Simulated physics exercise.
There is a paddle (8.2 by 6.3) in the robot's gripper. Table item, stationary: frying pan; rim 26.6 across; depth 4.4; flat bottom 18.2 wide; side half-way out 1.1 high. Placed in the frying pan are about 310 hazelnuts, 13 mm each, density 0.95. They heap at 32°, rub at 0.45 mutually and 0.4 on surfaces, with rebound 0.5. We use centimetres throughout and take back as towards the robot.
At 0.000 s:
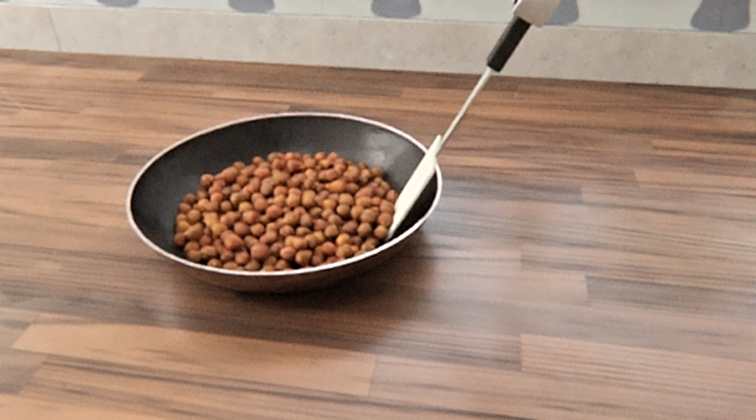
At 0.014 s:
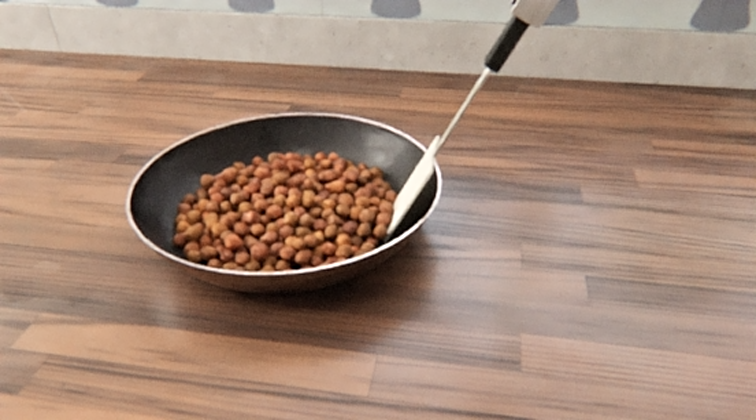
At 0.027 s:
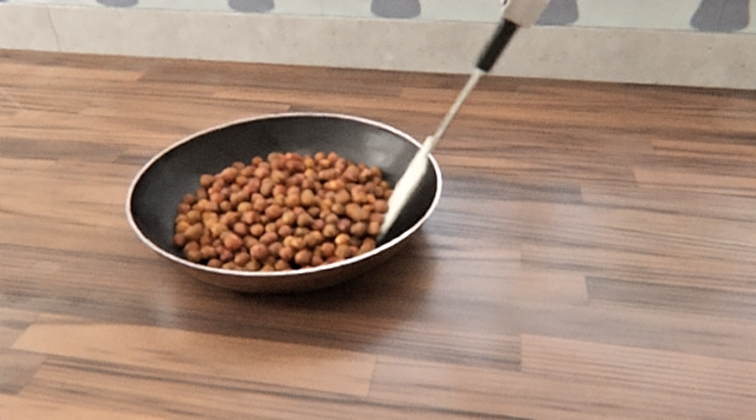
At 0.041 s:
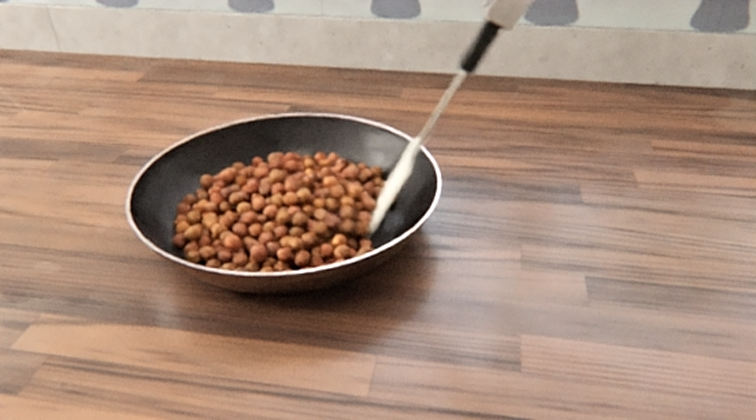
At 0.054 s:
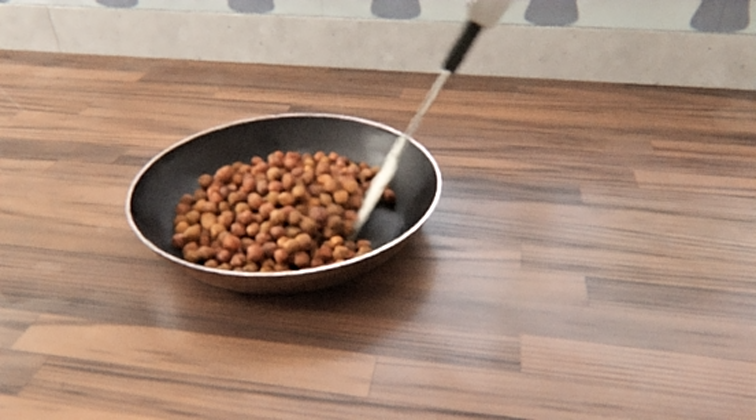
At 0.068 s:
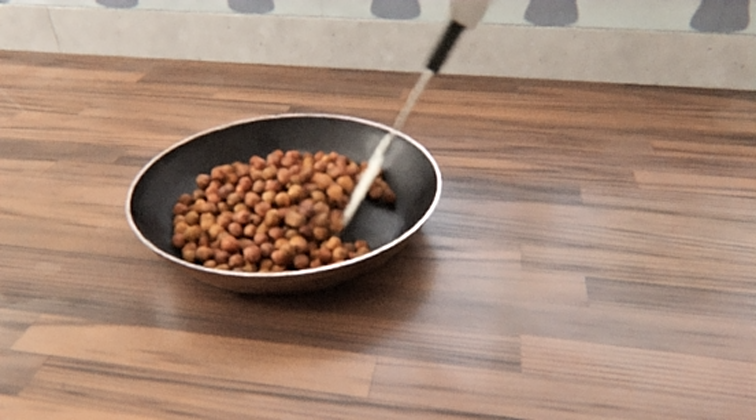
In this clip, a pale paddle on a thin rod rests at the right side of a black frying pan of hazelnuts on a wooden surface, then moves left, pushing nearby nuts and exposing some of the pan's dark base.
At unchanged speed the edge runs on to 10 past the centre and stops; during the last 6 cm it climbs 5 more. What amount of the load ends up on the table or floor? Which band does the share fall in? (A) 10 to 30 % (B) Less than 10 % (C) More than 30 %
(A) 10 to 30 %.
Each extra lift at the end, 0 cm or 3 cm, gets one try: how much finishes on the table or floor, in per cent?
Some 20 and 15 per cent.
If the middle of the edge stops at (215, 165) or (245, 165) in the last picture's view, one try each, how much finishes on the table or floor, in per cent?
Try 1: Approx. 10 %; try 2: Approx. 5 %.
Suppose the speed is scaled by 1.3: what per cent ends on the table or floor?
I'd put it at about 20 per cent.
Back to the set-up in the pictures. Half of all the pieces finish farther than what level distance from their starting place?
Somewhere about 3 centimetres, I'd say.
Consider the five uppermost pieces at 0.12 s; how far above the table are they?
Around 5 cm above the table.
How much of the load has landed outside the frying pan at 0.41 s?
It is near 5 percent.
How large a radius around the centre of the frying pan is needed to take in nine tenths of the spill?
Roughly 80 cm.
After 0.12 s, sloping 63°, highest piece 6 above the table; 306 in the frying pan.
After 0.18 s, sloping 63°, highest piece 6 above the table; 306 in the frying pan.
After 0.41 s, sloping 63°, highest piece 12 above the table; 258 in the frying pan, 22 on the table or floor, 26 on the blade or in flight.
After 1.46 s, sloping 63°, highest piece 3 above the table; 258 in the frying pan, 48 on the table or floor.
At rest, 258 in the frying pan, 48 on the table or floor. That is 16 % on the table or floor.
